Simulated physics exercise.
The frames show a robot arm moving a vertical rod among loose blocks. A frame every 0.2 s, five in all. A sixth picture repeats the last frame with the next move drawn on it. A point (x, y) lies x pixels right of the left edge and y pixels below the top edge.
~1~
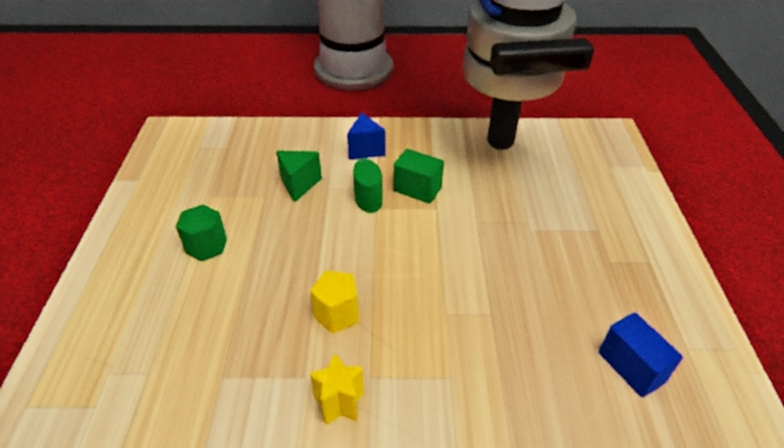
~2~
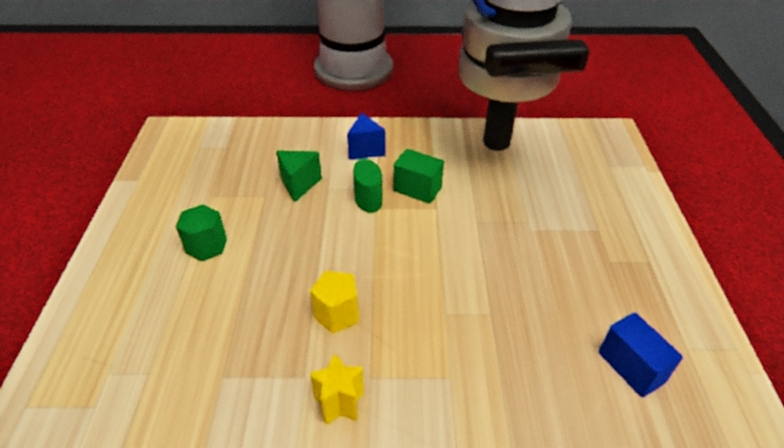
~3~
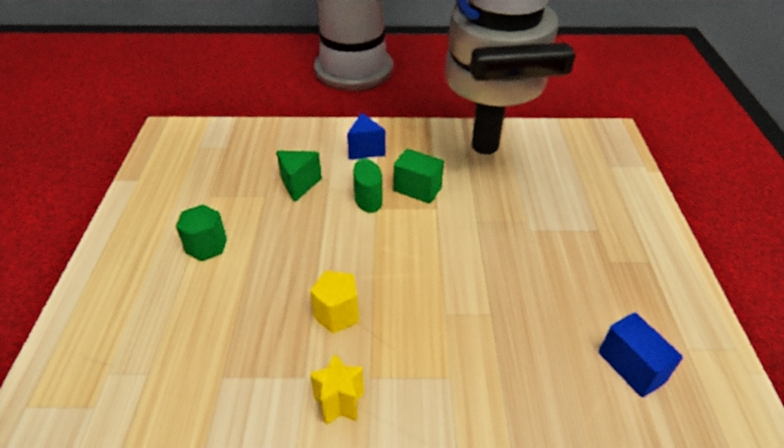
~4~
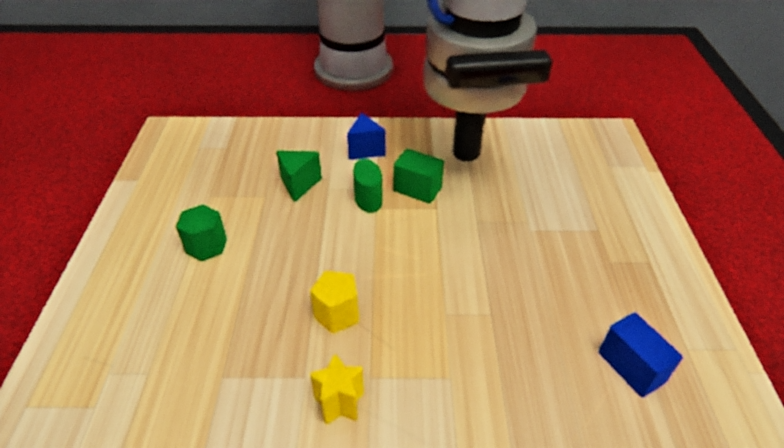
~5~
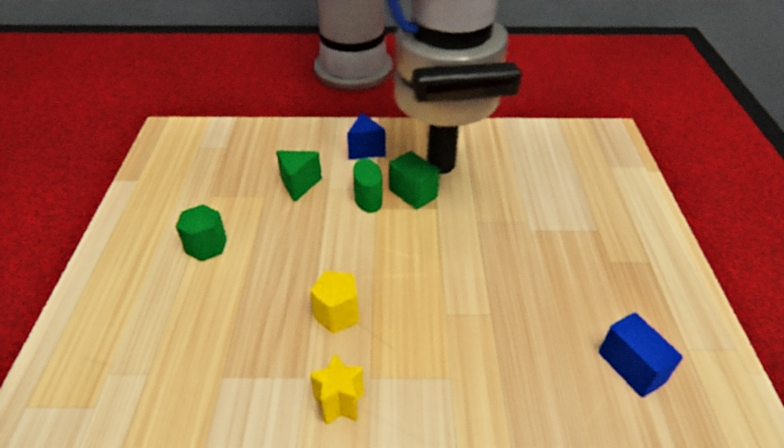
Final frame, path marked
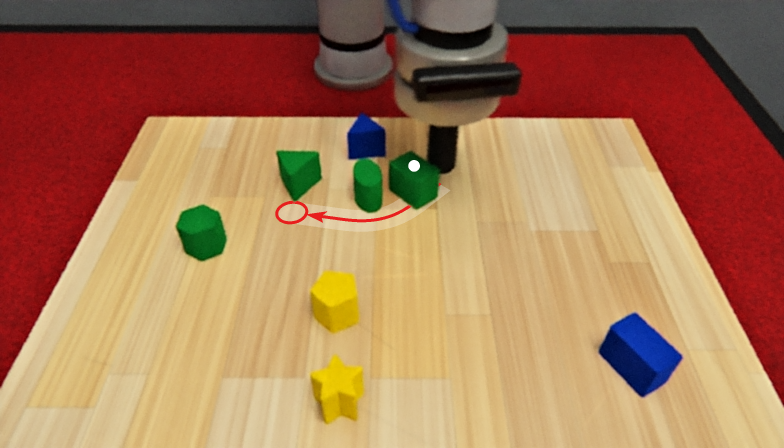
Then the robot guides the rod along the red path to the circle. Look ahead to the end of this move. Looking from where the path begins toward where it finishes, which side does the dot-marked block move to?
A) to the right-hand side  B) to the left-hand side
The one that fits is A, to the right-hand side.
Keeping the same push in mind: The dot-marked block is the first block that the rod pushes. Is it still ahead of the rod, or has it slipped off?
At the end of the path, the rod is still pushing the dot-marked block ahead of it.
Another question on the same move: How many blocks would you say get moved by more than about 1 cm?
I'd put the number at three or more.
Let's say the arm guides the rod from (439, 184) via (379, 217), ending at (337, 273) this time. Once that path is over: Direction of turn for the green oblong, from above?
It rotates clockwise.
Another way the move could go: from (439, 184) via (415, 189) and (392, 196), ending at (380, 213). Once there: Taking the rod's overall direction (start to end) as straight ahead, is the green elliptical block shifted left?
I believe not.
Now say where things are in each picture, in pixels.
In the first frame, lower end of the rod (500, 143), tops of blocks, green hexagon (197, 218), green triangle (295, 158), green elliptical block (367, 172), green oblong (419, 162).
In the second frame, rod (497, 144), blocks as before.
In the third frame, rod (485, 147), blocks as before.
In the fourth frame, rod (466, 154), blocks as before.
In the fifth frame, rod (441, 166), green hexagon (197, 218), green triangle (295, 158), green elliptical block (367, 172), green oblong (414, 166).
The drawn path runs from (439, 184) by way of (402, 211) and (348, 220) to (292, 212); the dot is on the green oblong.
On the path given first. One third of the way, rod (401, 194); green elliptical block (342, 173), turned 25° clockwise; green oblong (368, 185), turned 55° clockwise.
Two thirds of the way, rod (346, 202); green triangle (282, 156), turned 20° clockwise; green elliptical block (295, 171), turned 55° clockwise; green oblong (310, 189), turned 75° clockwise.
At the end, rod (289, 195); green hexagon not moved; green triangle (251, 142), turned 55° clockwise; green elliptical block (246, 159), turned 90° clockwise; green oblong (253, 182), turned 75° clockwise.
